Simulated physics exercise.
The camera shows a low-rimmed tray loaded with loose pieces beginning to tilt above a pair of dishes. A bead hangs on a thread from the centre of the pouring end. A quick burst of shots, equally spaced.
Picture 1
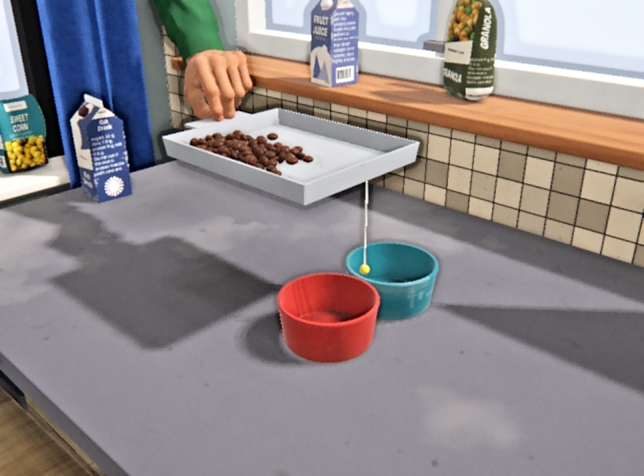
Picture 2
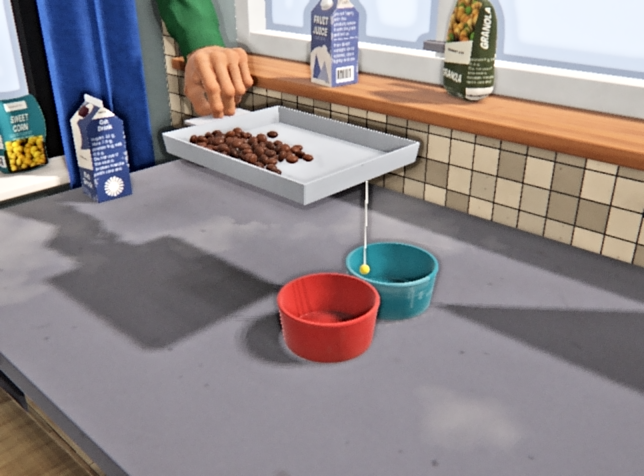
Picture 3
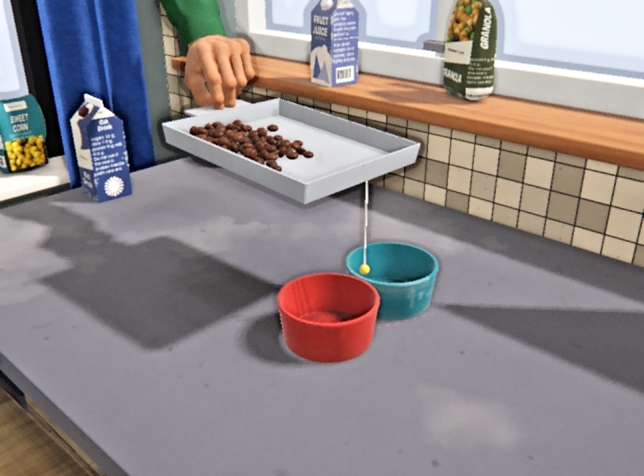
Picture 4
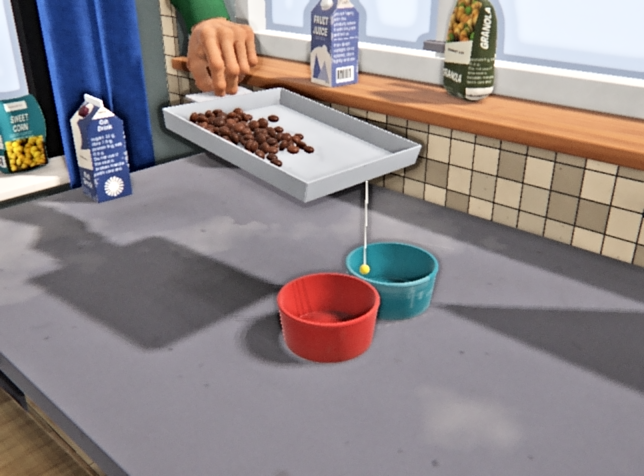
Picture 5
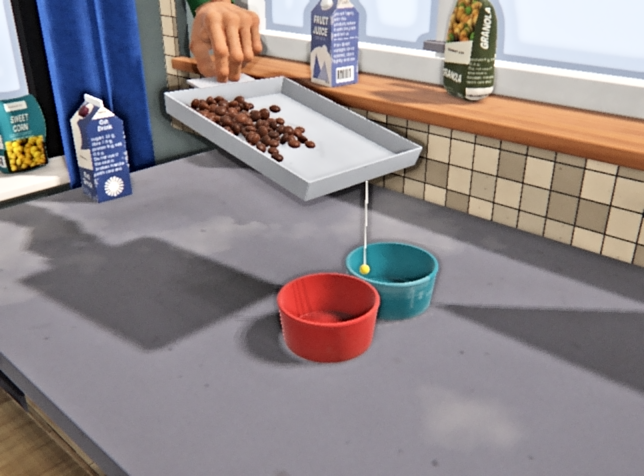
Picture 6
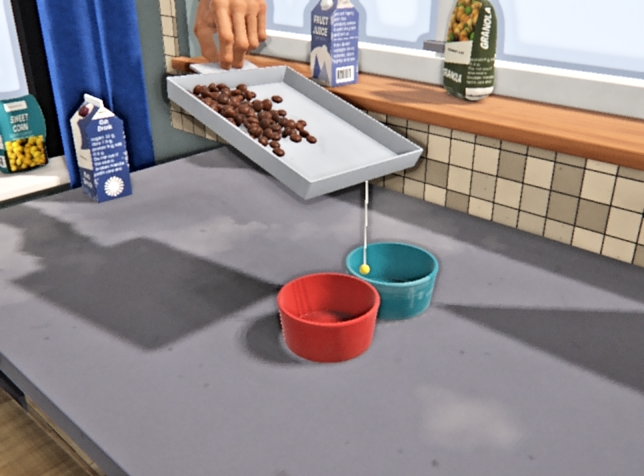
On a grey kitchen counter, a hand at the back raises the far end of a pale tray of dark brown pieces, steadily steepening its slant above a red dish and a teal dish, while a yellow bead hangs still.
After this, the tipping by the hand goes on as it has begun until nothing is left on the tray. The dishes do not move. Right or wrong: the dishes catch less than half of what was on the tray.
Right - they catch less than half.
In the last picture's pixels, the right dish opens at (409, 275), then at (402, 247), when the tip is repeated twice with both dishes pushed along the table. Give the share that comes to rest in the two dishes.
It would be near 70 per cent first and near 10 per cent second.
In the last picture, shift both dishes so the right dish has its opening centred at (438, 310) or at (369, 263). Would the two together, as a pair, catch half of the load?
Well, it comes to a lesser portion at first and a lesser portion after that.
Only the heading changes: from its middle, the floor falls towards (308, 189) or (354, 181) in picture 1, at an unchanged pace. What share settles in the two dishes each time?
Roughly 60 % in the first case and 20 % in the second.
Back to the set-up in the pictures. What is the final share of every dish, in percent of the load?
Left 0 %, right 30 %.
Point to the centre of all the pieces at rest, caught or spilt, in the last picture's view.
At about (427, 321), give or take.
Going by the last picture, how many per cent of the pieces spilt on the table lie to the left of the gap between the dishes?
Roughly 0 in a hundred.
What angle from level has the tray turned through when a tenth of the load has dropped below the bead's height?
Roughly 70 degrees at that moment.
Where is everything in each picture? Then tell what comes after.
Corners of the pouring end near (305, 183) and (415, 142), level; middle of the load near (245, 151), flat chocolate drops; left dish near (366, 332); right dish near (427, 292); bead on its thread near (364, 270), in the first frame.
Corners of the pouring end near (305, 183) and (416, 143), level; middle of the load near (245, 149), in the second frame.
Corners of the pouring end near (306, 182) and (417, 144), tipped barely, lowest at the right corner; middle of the load near (245, 143), in the third frame.
Corners of the pouring end near (307, 181) and (418, 145), tipped a little, lowest at the right corner; middle of the load near (246, 133), in the fourth frame.
Corners of the pouring end near (309, 180) and (419, 147), tipped a little, lowest at the right corner; middle of the load near (247, 123), in the fifth frame.
Corners of the pouring end near (311, 180) and (420, 149), tipped clearly, lowest at the right corner; middle of the load near (250, 114); left dish near (366, 332); right dish near (427, 292), in the sixth frame.
Shortly afterwards, tray tipped steeply; the bulk on the tray; a little in the air.
Next, tray tipped past a quarter turn; near a third on the tray; a little in the right dish; near a third outside both; a little in the air.
Some moments later, tray tipped past a quarter turn; only a few in the left dish; near a quarter in the right dish; near two thirds outside both.
In the end, tray tipped past a quarter turn; only a few in the left dish; near a quarter in the right dish; near two thirds outside both.
